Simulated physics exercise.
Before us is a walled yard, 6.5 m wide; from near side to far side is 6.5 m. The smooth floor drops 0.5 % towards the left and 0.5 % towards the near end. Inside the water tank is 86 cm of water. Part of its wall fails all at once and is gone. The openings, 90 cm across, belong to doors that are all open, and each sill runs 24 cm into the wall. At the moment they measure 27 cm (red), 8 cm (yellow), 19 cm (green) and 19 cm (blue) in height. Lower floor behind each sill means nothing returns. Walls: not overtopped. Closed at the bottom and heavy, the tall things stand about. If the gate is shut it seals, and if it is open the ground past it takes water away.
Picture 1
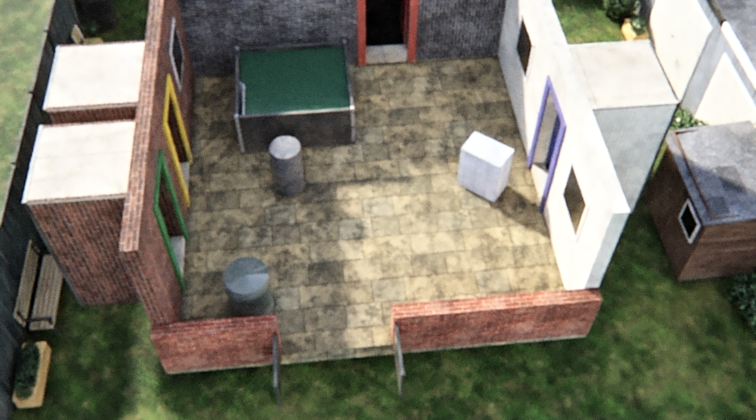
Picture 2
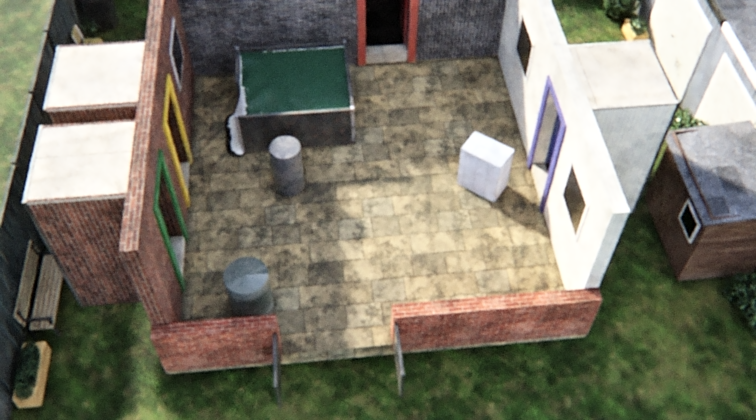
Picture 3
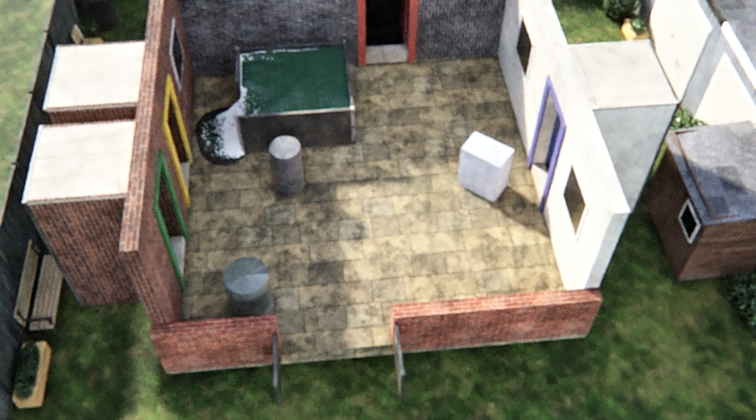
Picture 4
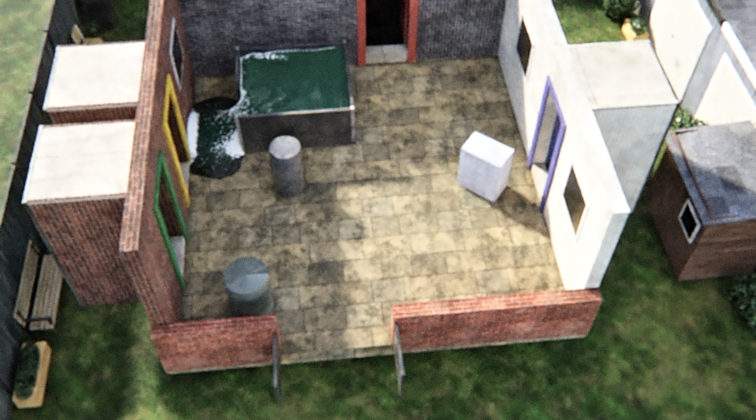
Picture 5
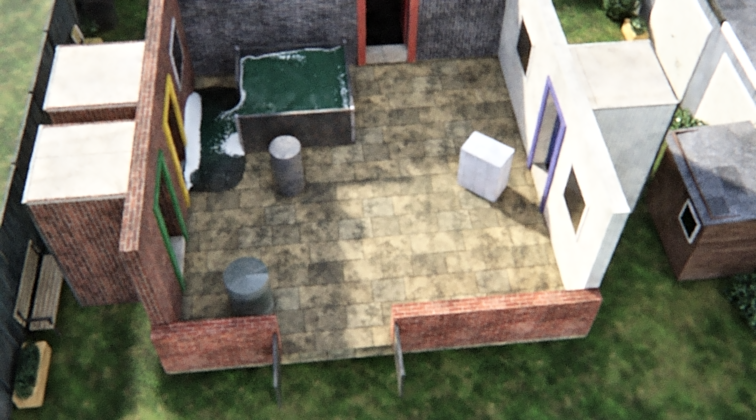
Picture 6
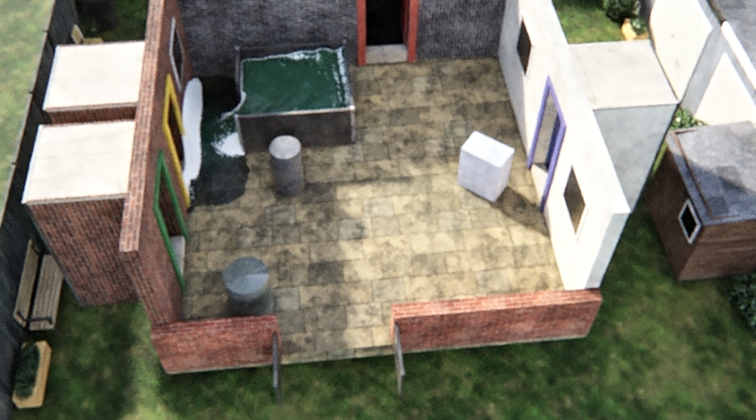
Water burst from the left side of the green-topped tank in the walled yard, poured onto the paved floor, then spread along the left wall past the yellow doorway, turning dark and foamy.
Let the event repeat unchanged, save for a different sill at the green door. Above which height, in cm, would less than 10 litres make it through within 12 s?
Above roughly 12.5 cm.
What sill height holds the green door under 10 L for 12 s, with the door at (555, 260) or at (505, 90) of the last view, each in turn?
You'd want roughly 10.0 cm there first, then roughly 13.0 cm.
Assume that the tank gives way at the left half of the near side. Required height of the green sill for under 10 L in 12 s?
The answer is some 25 cm.
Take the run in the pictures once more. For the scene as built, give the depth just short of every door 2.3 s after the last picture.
Depths in cm: Red 11, yellow 19, green 8, blue 0.
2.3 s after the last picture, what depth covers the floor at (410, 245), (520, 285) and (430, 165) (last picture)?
Roughly 0, 0 and 0 cm, in turn.
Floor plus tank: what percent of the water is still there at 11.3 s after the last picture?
About 82 %.
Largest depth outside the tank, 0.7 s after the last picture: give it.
About 64 cm at most.
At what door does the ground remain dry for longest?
I'd say the blue door.
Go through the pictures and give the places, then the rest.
The first frame shows the water tank at (293, 81) is whole and still, 86 cm deep; the green door at (172, 229) is dry.
In the second frame, the gap is at (243, 122), the front 0.3 m out at (229, 127); the back of the water tank holds 87 cm.
In the third frame, the front is at (201, 137), 0.9 m from the gap at (243, 123); 0.9 m2 of floor is wet, 86 cm left at the back.
In the fourth frame, the front is at (190, 168), 1.1 m from the gap at (243, 124); 1.8 m2 of floor is wet, 86 cm left at the back.
In the fifth frame, the front is at (179, 178), 1.4 m from the gap at (243, 124); 2.5 m2 of floor is wet, 80 cm left at the back.
In the sixth frame, the gap is at (243, 123), the front 1.7 m out at (175, 198); the back of the water tank holds 73 cm; 1.2 m in a straight line remain to the green door at (172, 229).
Then, 0.7 s after the last picture water covers 15 % of the floor, deepest (64 cm) near (192, 138); 7 cm at the green door, 0 litres in over its 19 cm sill.
Then, 2.3 s after the last picture water covers 40 % of the floor, deepest (40 cm) near (192, 138); 8 cm at the green door, 0 litres in over its 19 cm sill.
Then, 11.3 s after the last picture water covers 100 % of the floor, deepest (12 cm) near (191, 152); 9 cm at the green door, 0 litres in over its 19 cm sill.
At the green door as built, the water peaked near 12 cm, 6.9 s after the last picture.
Run again over the same 12 s with other heights there, 18 litres in over 10.5 cm, 4 litres over 14.5 cm. The limit of 10 litres is kept from about 12.5 cm up.
